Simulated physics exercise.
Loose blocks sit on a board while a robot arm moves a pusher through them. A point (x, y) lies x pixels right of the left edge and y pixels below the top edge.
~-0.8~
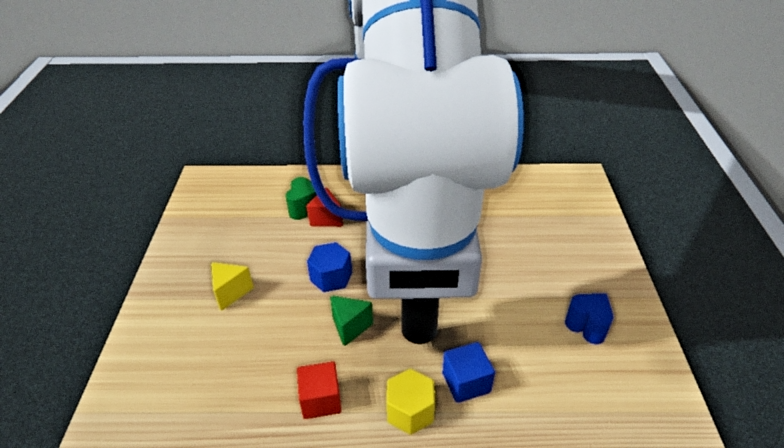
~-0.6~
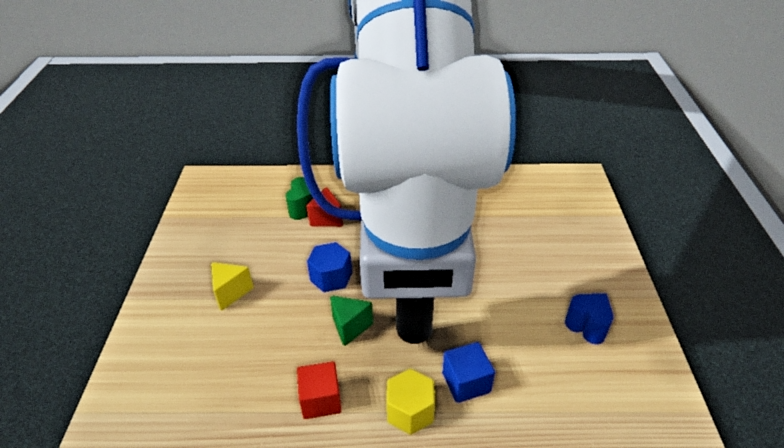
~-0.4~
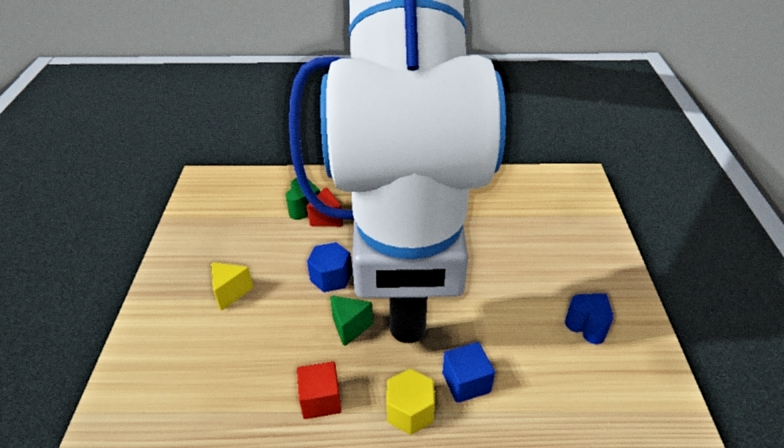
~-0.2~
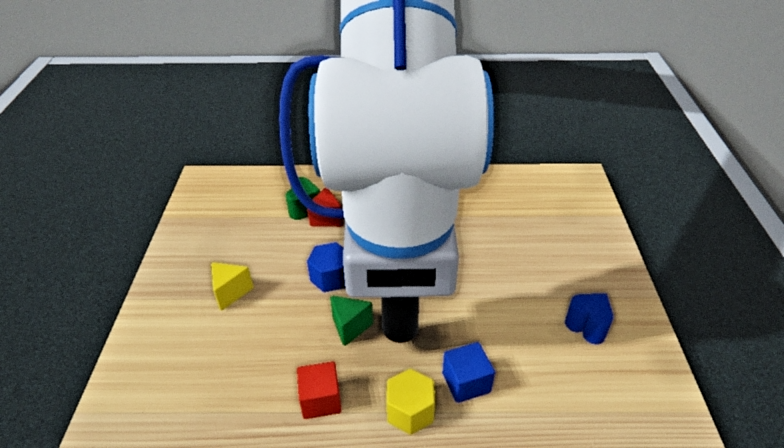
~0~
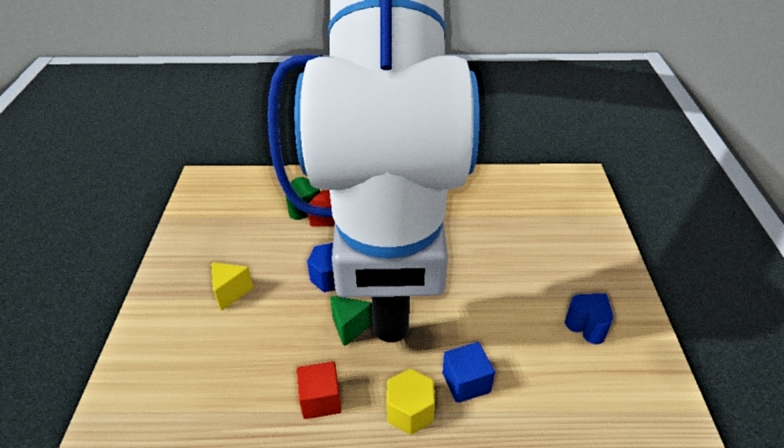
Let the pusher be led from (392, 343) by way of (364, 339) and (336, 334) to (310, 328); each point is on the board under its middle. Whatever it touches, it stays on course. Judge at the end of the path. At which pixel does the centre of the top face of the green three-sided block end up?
Somewhere near (298, 285).
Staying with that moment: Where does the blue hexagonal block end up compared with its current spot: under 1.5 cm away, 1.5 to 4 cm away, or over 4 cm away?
Under 1.5 cm.
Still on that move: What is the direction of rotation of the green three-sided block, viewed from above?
Rotation: Clockwise.
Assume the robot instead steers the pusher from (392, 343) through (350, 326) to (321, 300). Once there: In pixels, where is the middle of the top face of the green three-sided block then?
So, by the moment the path ends, you'll find the top centre of the green three-sided block at (288, 280).
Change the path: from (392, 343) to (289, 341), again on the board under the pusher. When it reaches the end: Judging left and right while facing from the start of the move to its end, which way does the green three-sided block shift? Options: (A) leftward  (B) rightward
B: Rightward.
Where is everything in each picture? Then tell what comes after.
The first frame shows lower end of the pusher at (419, 330), tops of blocks, blue hexagonal block at (329, 256), green three-sided block at (348, 307).
The second frame shows pusher at (414, 330), blocks as before.
The third frame shows pusher at (408, 329), blocks as before.
The fourth frame shows pusher at (400, 329), blocks as before.
The fifth frame shows pusher at (391, 328), blue hexagonal block at (329, 256), green three-sided block at (348, 307).
The first path, step by step. Halfway along, pusher at (346, 322); green three-sided block at (325, 299).
At the end, pusher at (307, 314); blue hexagonal block not moved; green three-sided block at (298, 285), turned 30° clockwise.
